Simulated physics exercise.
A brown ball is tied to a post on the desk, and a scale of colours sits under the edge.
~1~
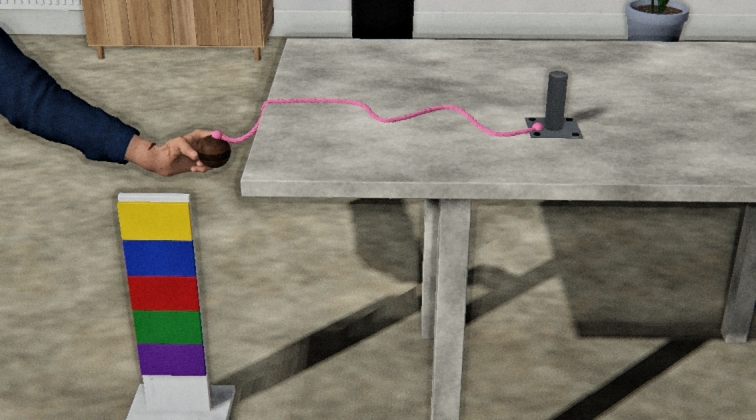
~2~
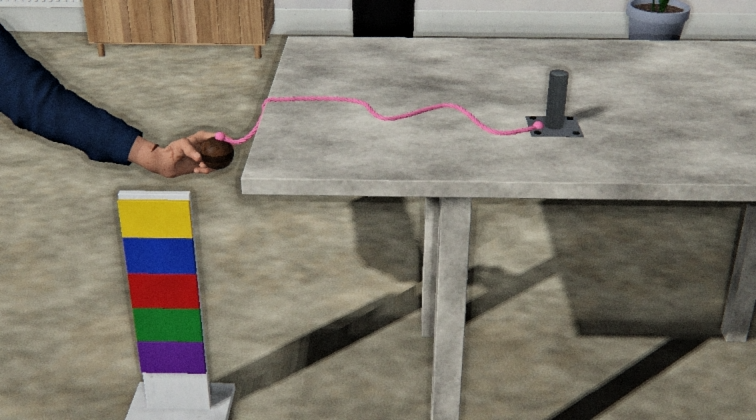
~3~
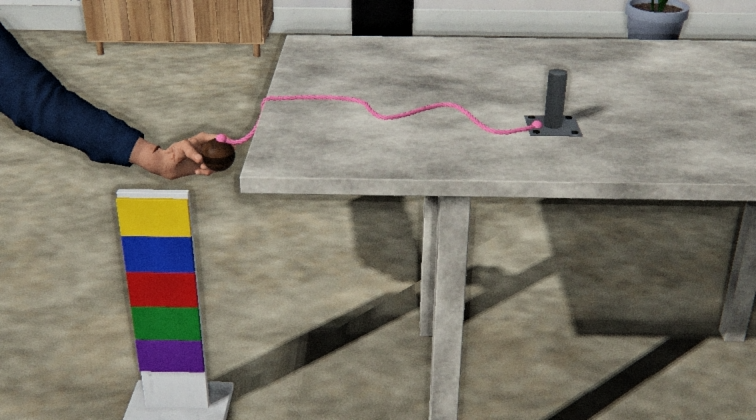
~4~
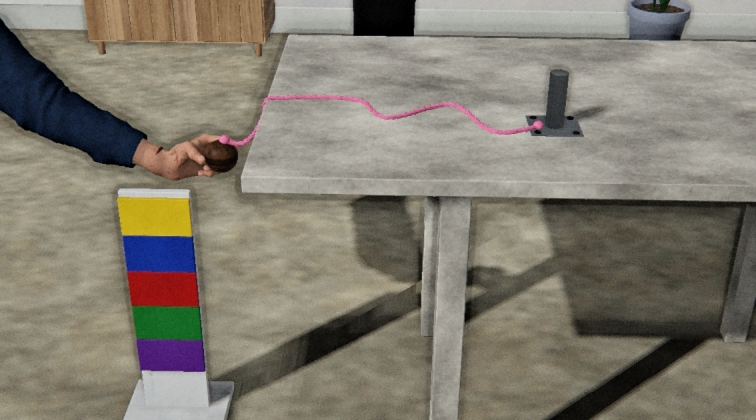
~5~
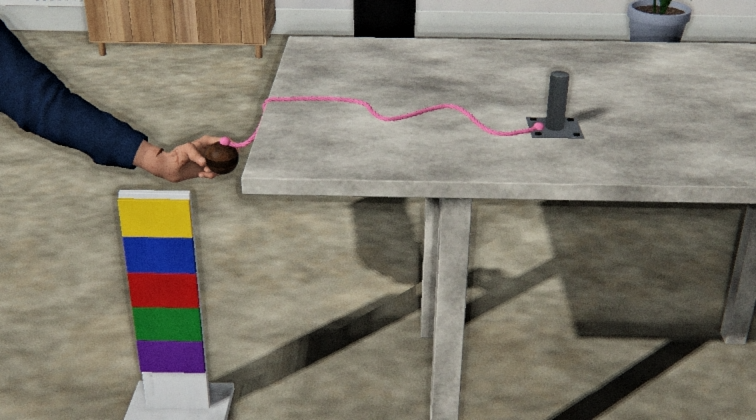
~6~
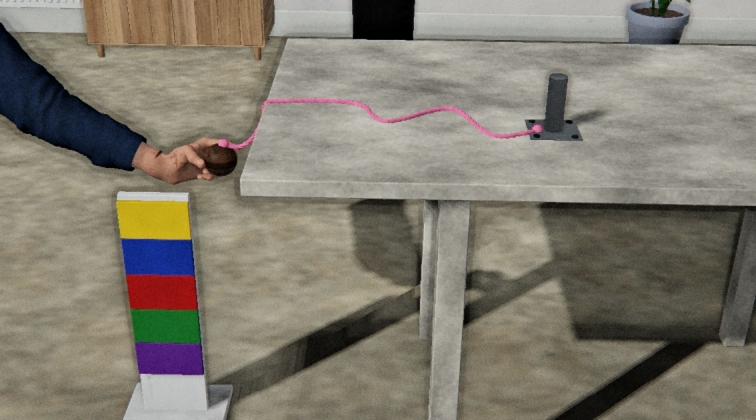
In this clip, a hand holds a brown ball beside the left edge of a desk, a slack pink cord linking it to a post above a colour scale, and the hand and ball barely move.
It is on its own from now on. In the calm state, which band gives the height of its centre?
The blue band gives it.
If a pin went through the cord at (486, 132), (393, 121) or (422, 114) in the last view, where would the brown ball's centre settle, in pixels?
In order of the tries: About (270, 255), about (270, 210), about (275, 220).
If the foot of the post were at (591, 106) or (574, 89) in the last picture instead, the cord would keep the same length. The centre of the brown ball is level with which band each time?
Result 1: Yellow. Result 2: Yellow.
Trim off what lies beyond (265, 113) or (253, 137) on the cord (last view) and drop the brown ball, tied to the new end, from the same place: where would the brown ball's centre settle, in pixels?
One per try, the spots are (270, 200) and (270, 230).
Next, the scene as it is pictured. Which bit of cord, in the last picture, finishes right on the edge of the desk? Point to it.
Roughly (345, 102).
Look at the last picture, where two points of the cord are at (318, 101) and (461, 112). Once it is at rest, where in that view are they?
The first finishes about (264, 135) and the second about (420, 119).
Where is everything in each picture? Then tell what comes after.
In the first frame, brown ball (214, 152); yellow (155, 223); blue (159, 259); red (163, 294); green (167, 328); purple (171, 361).
In the second frame, brown ball (217, 153); cord through (507, 133) (461, 110) (399, 118) (345, 100) (271, 101).
In the third frame, brown ball (219, 155).
In the fourth frame, brown ball (221, 156); cord through (507, 133) (462, 109) (399, 117) (345, 99) (271, 100).
In the fifth frame, brown ball (222, 158).
In the sixth frame, brown ball (221, 160); cord through (506, 137) (461, 112) (399, 120) (344, 102) (270, 103).
Soon after, ball near (297, 257); level with blue.
Then, ball near (252, 259); level with blue.
At rest, ball near (266, 262); level with blue. The cord holds its middle at blue.
